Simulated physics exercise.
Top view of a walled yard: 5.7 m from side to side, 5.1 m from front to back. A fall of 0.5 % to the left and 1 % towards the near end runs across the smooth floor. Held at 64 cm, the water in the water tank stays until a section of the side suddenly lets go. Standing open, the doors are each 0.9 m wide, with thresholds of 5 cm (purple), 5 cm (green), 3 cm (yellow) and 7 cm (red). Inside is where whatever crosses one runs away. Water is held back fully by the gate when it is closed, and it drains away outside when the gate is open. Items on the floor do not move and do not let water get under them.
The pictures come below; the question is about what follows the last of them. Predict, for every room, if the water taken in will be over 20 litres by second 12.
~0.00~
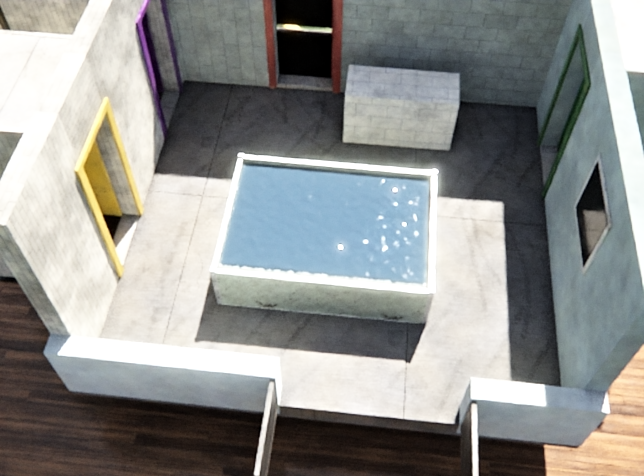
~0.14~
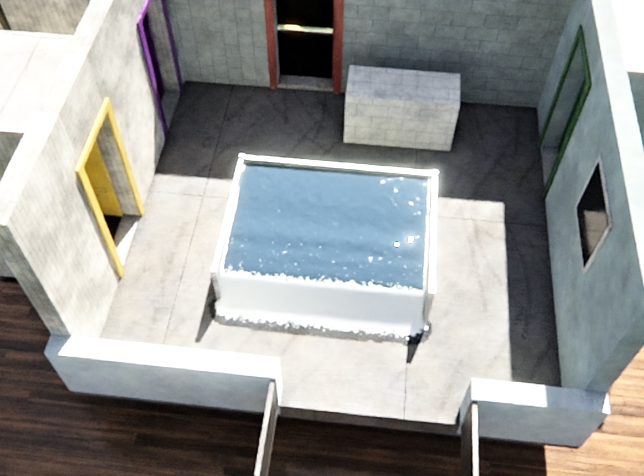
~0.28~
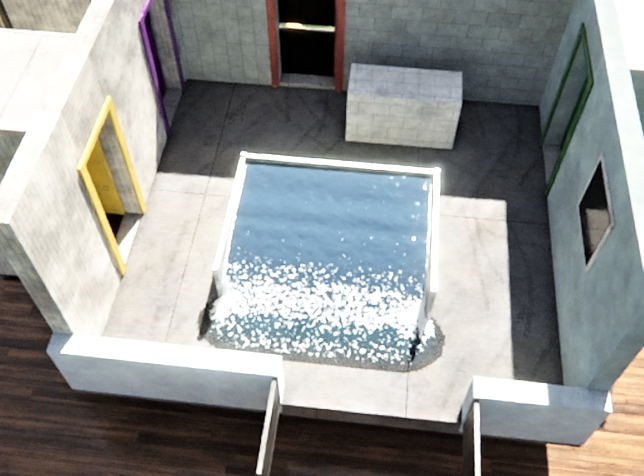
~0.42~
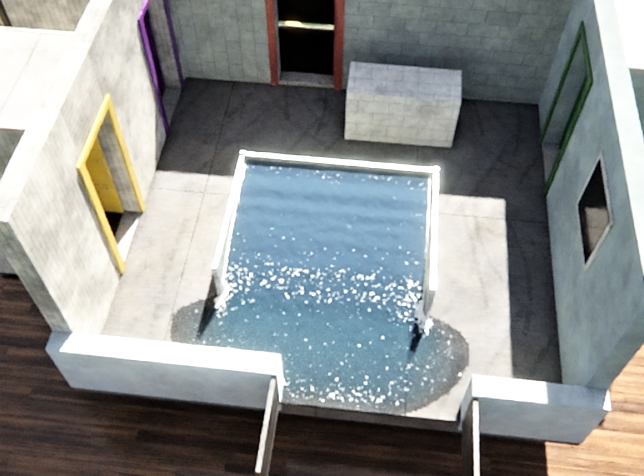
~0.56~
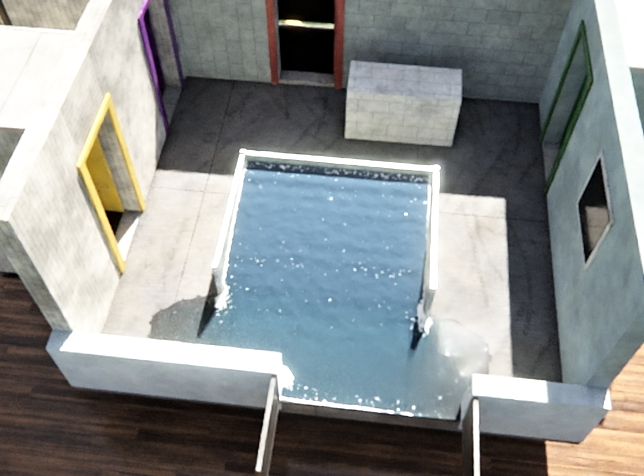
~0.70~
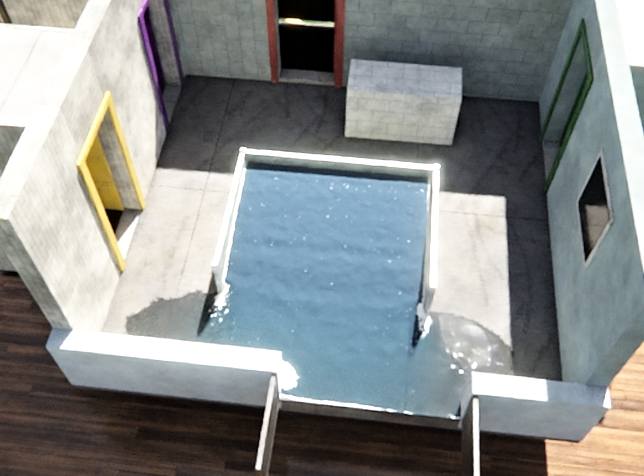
In the end at the purple door the amount will overshoot the limit. At the green door the amount will not overshoot the limit. At the yellow door the amount will overshoot the limit. At the red door the amount will not overshoot the limit.
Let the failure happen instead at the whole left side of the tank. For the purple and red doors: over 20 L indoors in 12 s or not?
At the purple door the limit is surpassed; at the red door it is not exceeded.
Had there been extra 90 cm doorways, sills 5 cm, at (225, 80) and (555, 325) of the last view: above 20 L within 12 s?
In that order: Past it, below.
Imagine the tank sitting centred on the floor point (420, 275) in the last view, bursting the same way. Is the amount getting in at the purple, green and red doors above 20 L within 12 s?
Checking the limit: Purple is within it, green is within it and red is within it.
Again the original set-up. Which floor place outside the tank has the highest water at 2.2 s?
Roughly at pixel (94, 360).
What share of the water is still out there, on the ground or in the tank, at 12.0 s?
Some 32 in a hundred.
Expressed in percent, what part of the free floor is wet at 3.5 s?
Wet share: Near 60 percent.
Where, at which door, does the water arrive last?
The green one.
After 1.4 s water covers 20 % of the floor and is deepest (45 cm) near (94, 360); purple door not reached, green door not reached, yellow door not reached, red door not reached.
After 2.2 s water covers 35 % of the floor and is deepest (39 cm) near (94, 360); purple door not reached, green door not reached, yellow door 8 cm at the sill, 0 L in, red door not reached.
After 3.5 s water covers 60 % of the floor and is deepest (22 cm) near (94, 360); purple door 3 cm at the sill, 0 L in, green door not reached, yellow door 8 cm at the sill, 16 L in, red door not reached.
After 7.0 s water covers 85 % of the floor and is deepest (10 cm) near (165, 142); purple door 9 cm at the sill, 28 L in, green door 1 cm at the sill, 0 L in, yellow door 5 cm at the sill, 41 L in, red door 5 cm at the sill, 3 L in.
After 12.0 s water covers 100 % of the floor and is deepest (6 cm) near (118, 284); purple door 4 cm at the sill, 40 L in, green door 2 cm at the sill, 0 L in, yellow door 6 cm at the sill, 52 L in, red door 3 cm at the sill, 3 L in.
